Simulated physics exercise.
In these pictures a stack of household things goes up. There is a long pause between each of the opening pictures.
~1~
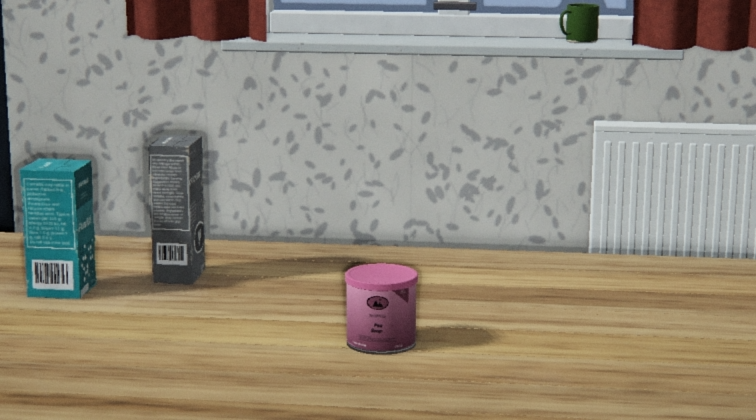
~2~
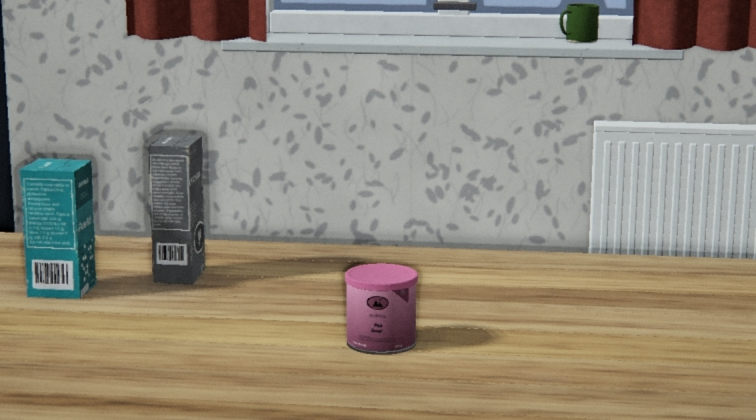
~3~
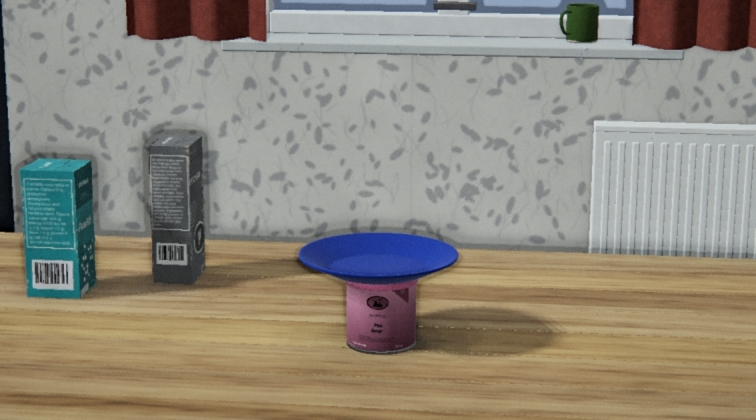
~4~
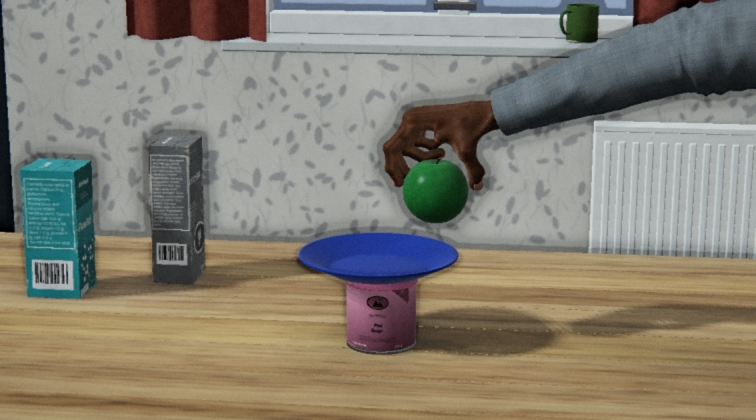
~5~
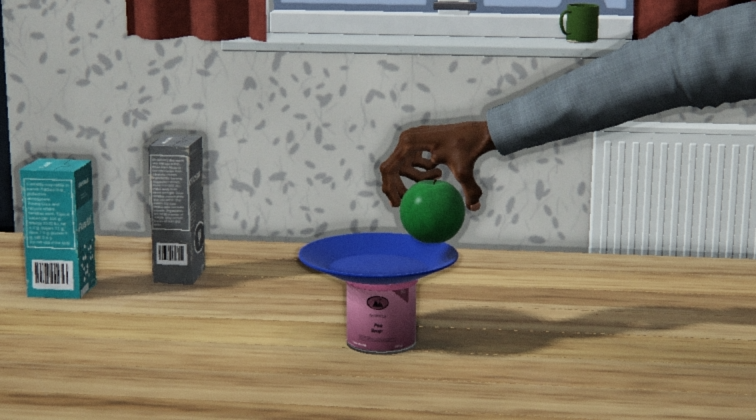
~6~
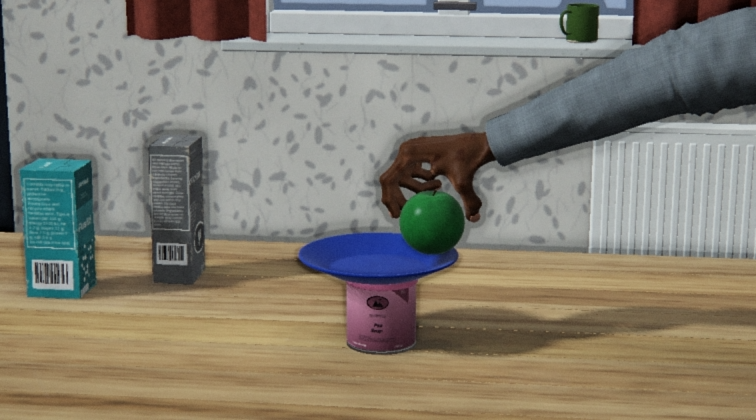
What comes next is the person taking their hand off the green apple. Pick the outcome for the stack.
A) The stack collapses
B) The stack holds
The stack holds.
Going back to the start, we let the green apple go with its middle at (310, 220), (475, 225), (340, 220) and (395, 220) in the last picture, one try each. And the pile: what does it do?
On the first try the pile remains standing, on the second it topples, on the third it remains standing and on the fourth it remains standing.
Then, 0.90 s after the last picture, nothing has stirred.
Then, 2.00 s after the last picture, green apple resting near (432, 224).
At rest, all 5 in place. Seen from the same camera at the end, green apple near (432, 224). The pile holds.
